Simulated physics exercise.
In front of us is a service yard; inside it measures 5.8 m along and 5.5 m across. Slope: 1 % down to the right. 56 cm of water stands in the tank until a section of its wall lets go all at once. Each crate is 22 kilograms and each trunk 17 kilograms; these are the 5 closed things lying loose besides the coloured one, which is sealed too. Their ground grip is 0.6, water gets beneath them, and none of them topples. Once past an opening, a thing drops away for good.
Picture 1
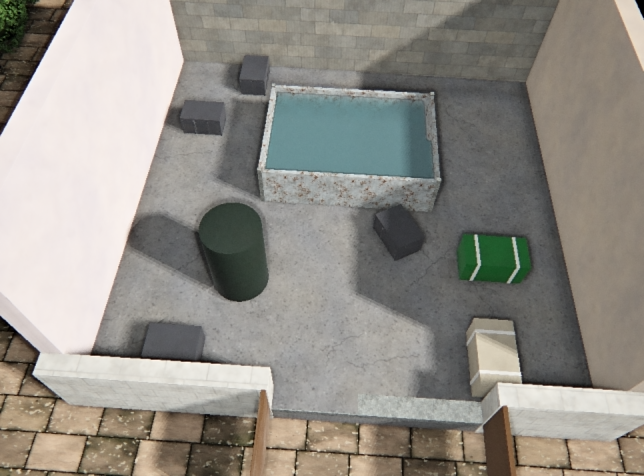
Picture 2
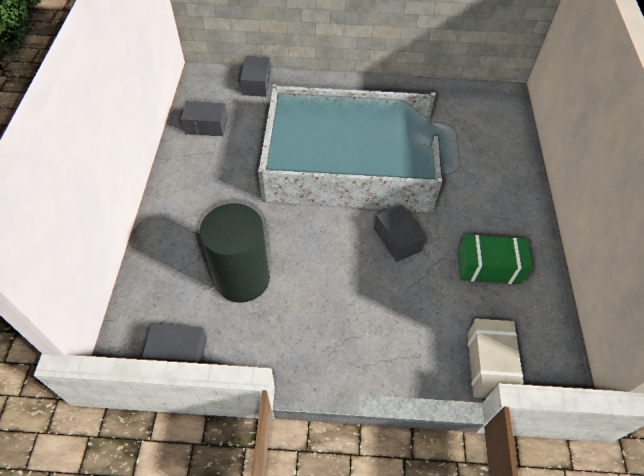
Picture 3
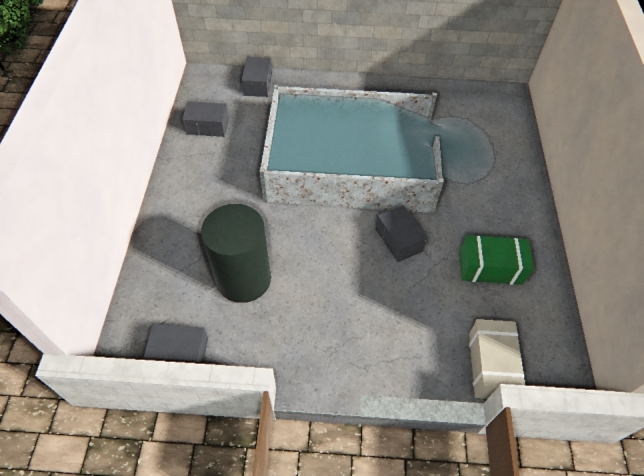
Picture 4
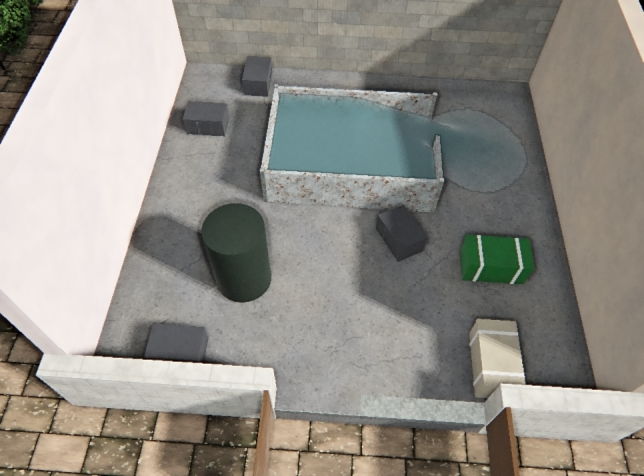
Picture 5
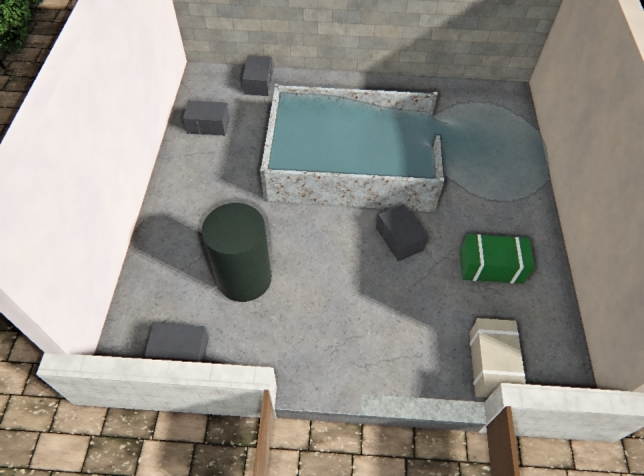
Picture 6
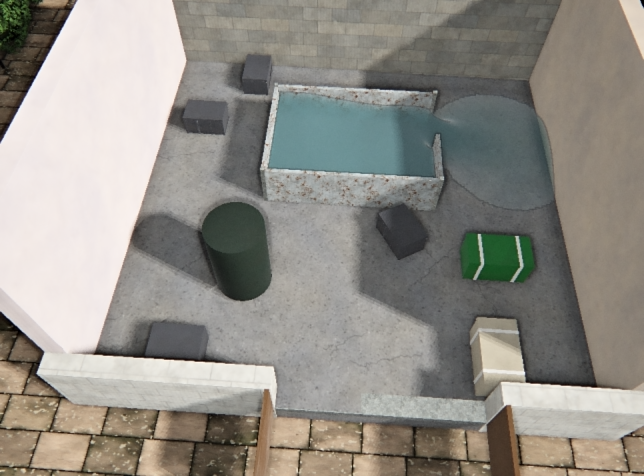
A walled service yard with a grey floor is seen from high above, looking down past an opening at the front. A speckled stone tank of blue-green water stands toward the back, with dark grey blocks around the yard, a dark green cylinder left of centre, and a green trunk with white stripes and a cream box at right. Water spills through the tank's right side and spreads in a widening round sheet toward the right wall, while the loose things and camera stay essentially still.
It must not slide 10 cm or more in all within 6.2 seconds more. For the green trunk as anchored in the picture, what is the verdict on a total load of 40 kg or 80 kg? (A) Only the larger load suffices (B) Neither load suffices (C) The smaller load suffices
Answer: C.
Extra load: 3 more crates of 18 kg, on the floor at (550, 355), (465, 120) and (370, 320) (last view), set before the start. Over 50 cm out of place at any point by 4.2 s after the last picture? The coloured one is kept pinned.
Taking them one by one: Above the mark; above the mark; below the mark.
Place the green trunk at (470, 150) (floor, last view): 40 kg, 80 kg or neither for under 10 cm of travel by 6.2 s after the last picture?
Short version: Not even the heavier.
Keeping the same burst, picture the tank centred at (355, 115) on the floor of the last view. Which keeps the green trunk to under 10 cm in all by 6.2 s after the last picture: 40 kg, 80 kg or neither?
Then only the heavier mass works.
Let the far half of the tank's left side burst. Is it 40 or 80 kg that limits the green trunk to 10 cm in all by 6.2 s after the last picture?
Under that change, the first option suffices.
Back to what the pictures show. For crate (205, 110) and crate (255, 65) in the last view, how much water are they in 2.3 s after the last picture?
Depths: Near 0 cm, then near 0 cm.
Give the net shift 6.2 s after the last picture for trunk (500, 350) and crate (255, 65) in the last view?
Net shift, one by one: 140 cm / 80 cm.
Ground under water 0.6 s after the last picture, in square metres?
Close to 8.5 m2, I'd say.
Then, 0.6 s after the last picture the green trunk would be 0 cm from its start with 40 kg and 0 cm from its start with 80 kg; 0 cm of water round it then.
Then, 2.3 s after the last picture the green trunk would be 0 cm from its start with 40 kg and 0 cm from its start with 80 kg; 5 cm of water round it then.
Then, 4.2 s after the last picture the green trunk would be 0 cm from its start with 40 kg and 0 cm from its start with 80 kg; 6 cm of water round it then.
Then, 6.2 s after the last picture the green trunk would be 0 cm from its start with 40 kg and 0 cm from its start with 80 kg; 7 cm of water round it then.
